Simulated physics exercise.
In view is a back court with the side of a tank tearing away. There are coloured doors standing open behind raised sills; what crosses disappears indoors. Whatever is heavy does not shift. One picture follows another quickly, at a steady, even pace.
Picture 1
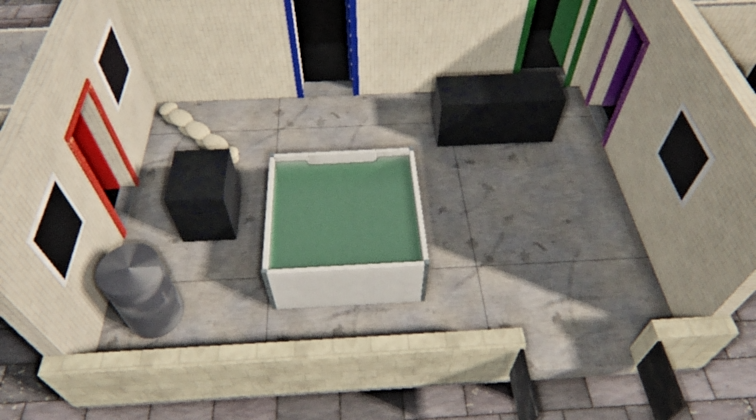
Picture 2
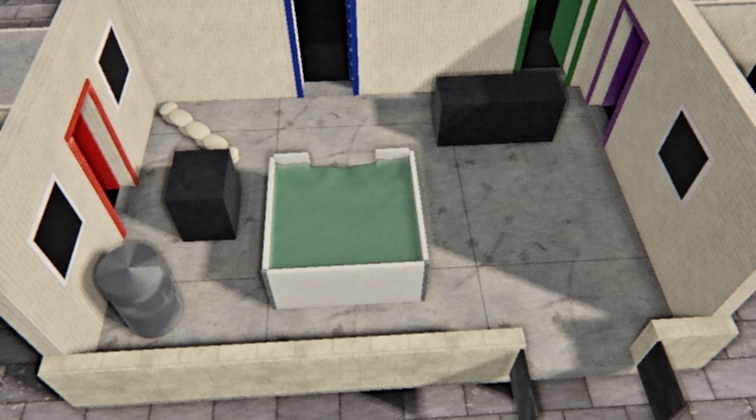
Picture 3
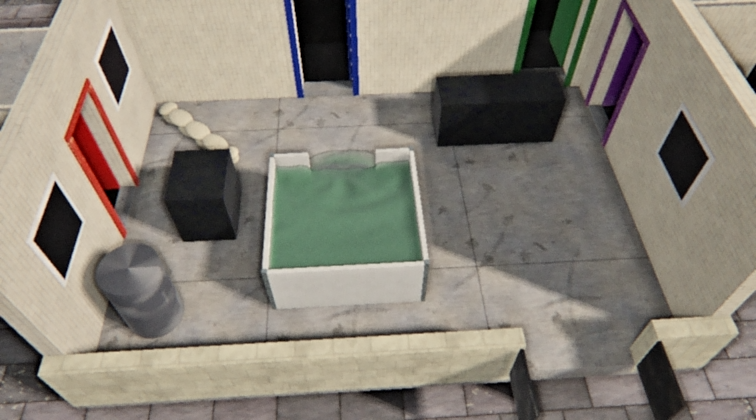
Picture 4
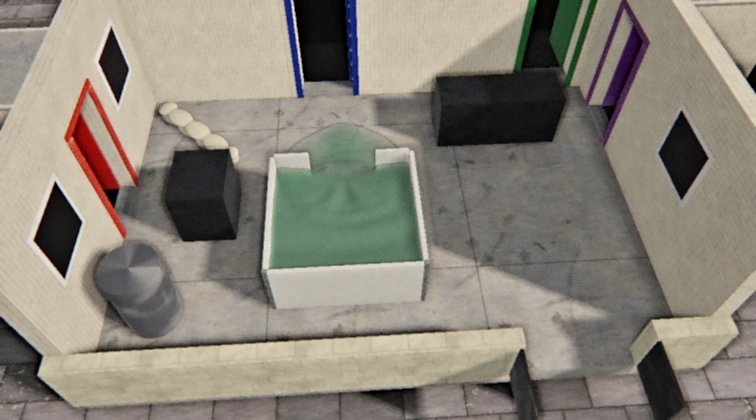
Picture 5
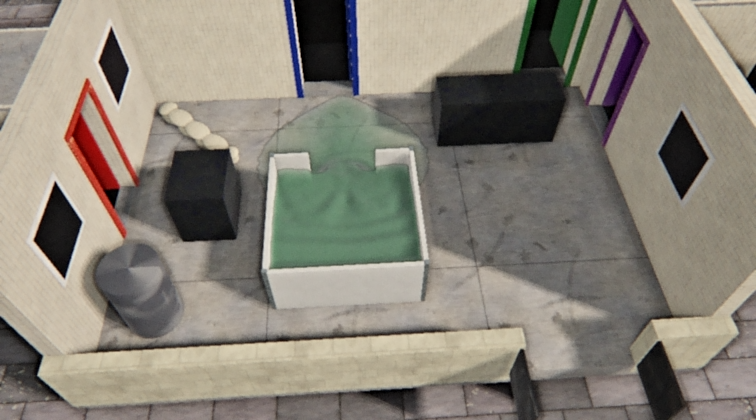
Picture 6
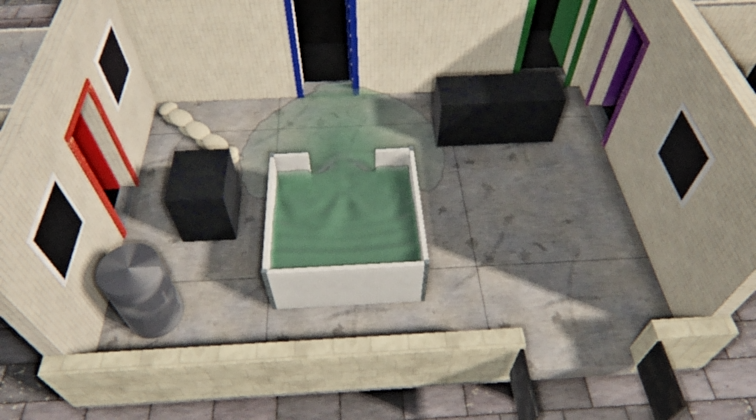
A walled back court with a grey paved floor is seen from high above the low front wall, the view fixed. A white tank of green water stands mid-court, with dark blocks, a grey barrel and pale rounded lumps around it, and red, blue, green and purple doorways beyond. The tank's far side opens in a gap, and water pours out, fanning thinly across the paving towards the blue doorway while ripples cross the tank.
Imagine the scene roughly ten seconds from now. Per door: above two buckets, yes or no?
Green door no. Red door no. Purple door yes. Blue door yes.
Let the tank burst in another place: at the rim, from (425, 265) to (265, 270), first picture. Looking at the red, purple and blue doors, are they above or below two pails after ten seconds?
Observed - red runs over the limit, purple runs over the limit, blue keeps within bounds.
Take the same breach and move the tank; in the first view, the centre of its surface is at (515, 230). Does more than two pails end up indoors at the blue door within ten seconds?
Blue door: Undershoots.
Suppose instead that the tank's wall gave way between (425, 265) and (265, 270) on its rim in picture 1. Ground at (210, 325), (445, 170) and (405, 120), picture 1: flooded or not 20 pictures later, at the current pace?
Sequence: Wetted / spared / spared.
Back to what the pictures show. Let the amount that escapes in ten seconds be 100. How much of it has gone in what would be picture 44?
Around 65 per cent.
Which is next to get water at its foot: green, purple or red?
That would be the door marked green.
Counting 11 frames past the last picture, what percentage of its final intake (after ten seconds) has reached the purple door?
It should be near 0 percent of the ten-second total.
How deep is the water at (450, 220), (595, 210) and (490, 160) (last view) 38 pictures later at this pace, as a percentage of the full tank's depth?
The three come to near 2, 4 and 2 per cent respectively.
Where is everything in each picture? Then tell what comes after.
In the first picture, still water in the water tank at (344, 209).
In the second picture, water pours out on the water tank's far side and has run to a hidden place.
In the third picture, the front is at a hidden place, out from the gap on the water tank's far side.
In the fourth picture, water pours out on the water tank's far side and has run to (340, 126).
In the fifth picture, water pours out on the water tank's far side and has run to (339, 98).
In the sixth picture, the front is at (322, 87), out from the gap on the water tank's far side.
A moment on, water covers 25 % of the floor; the green door not reached, the red door not reached, the purple door not reached, the blue door far over two buckets in.
Next, water covers 30 % of the floor; the green door wet at the sill, nothing in, the red door not reached, the purple door wet at the sill, nothing in, the blue door far over two buckets in.
Then, water covers 40 % of the floor; the green door wet at the sill, nothing in, the red door wet at the sill, nothing in, the purple door over two buckets in, the blue door far over two buckets in.
Later, water covers 80 % of the floor; the green door under two buckets in, the red door wet at the sill, nothing in, the purple door far over two buckets in, the blue door far over two buckets in.
In the end, water covers 95 % of the floor; the green door under two buckets in, the red door wet at the sill, nothing in, the purple door far over two buckets in, the blue door far over two buckets in.
